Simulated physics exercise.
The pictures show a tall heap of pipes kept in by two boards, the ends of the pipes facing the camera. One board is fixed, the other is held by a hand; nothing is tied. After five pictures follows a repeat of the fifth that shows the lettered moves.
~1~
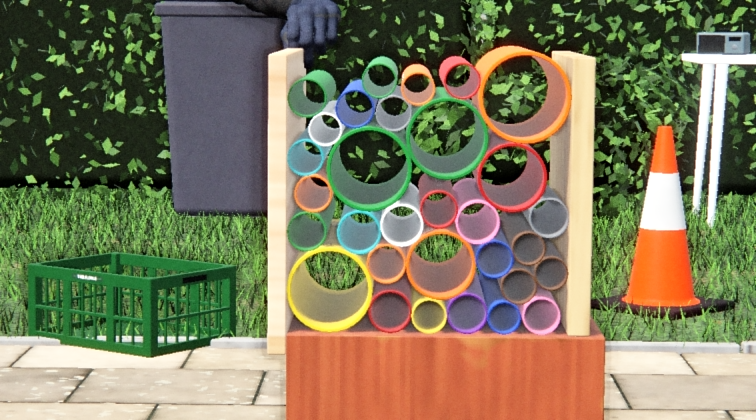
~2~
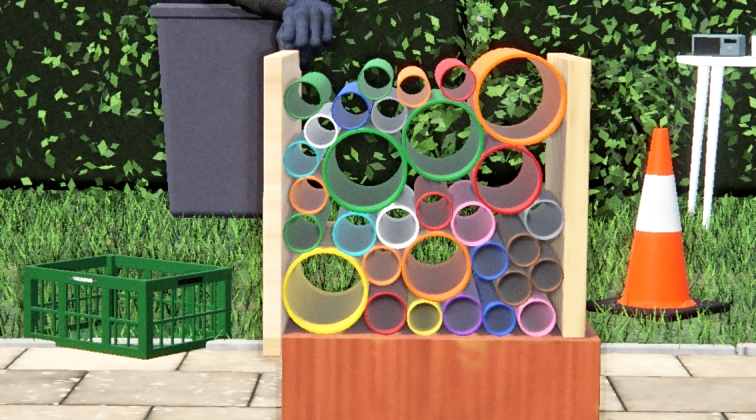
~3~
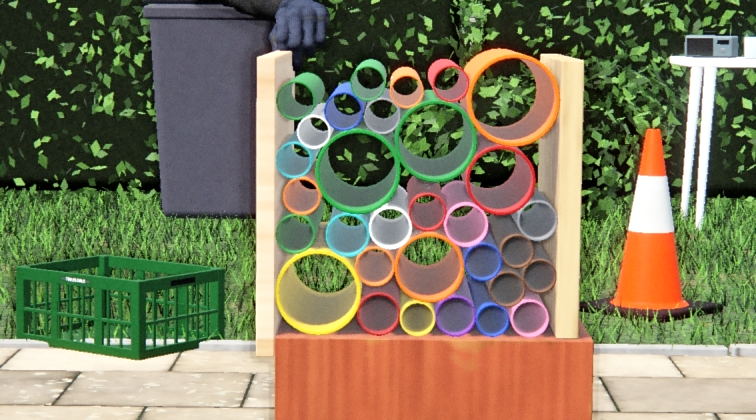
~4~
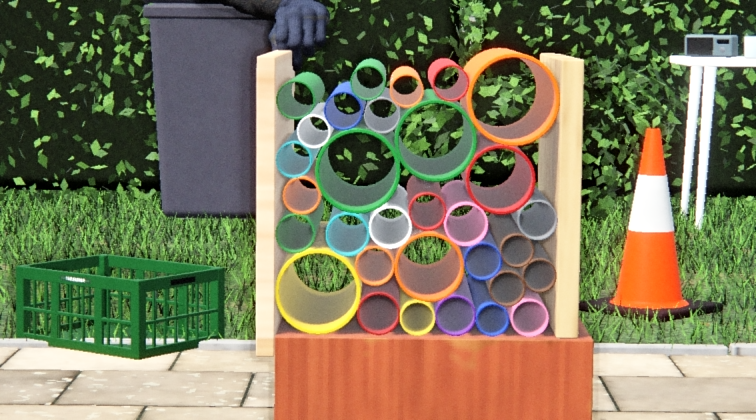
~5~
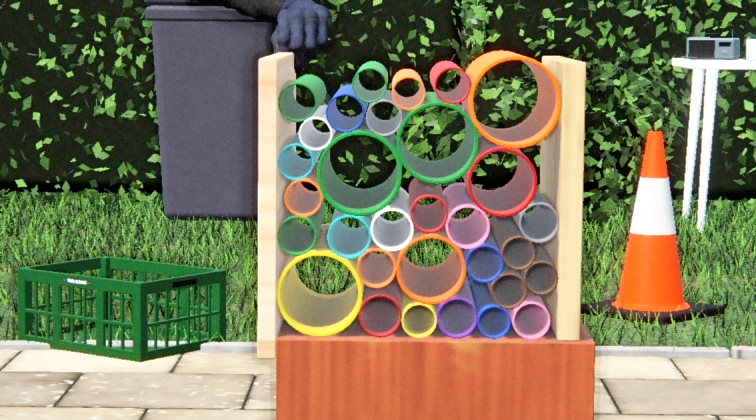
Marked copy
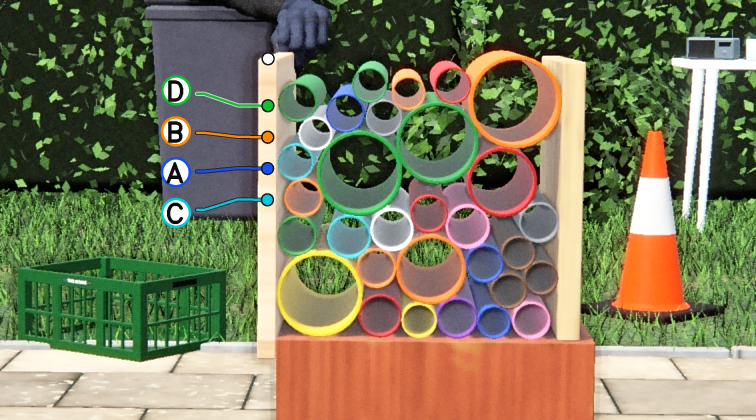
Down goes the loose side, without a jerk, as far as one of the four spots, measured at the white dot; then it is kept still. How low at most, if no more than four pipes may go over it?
The last mark within the limit is A.
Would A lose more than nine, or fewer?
It loses fewer than nine.
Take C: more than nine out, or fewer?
Fewer than nine.
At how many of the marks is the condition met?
The number is three.
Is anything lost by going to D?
No, at D.
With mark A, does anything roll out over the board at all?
At A: Yes.
On the copy, A at (268, 168); B at (268, 137); C at (268, 199); D at (268, 106); the white dot at (268, 58).
On A. First, top of the board (278, 111).
Then, top of the board (277, 168).
Finally, top of the board (277, 168), one out over the board.
By contrast, B none out over the board; C five out over the board; D none out over the board.
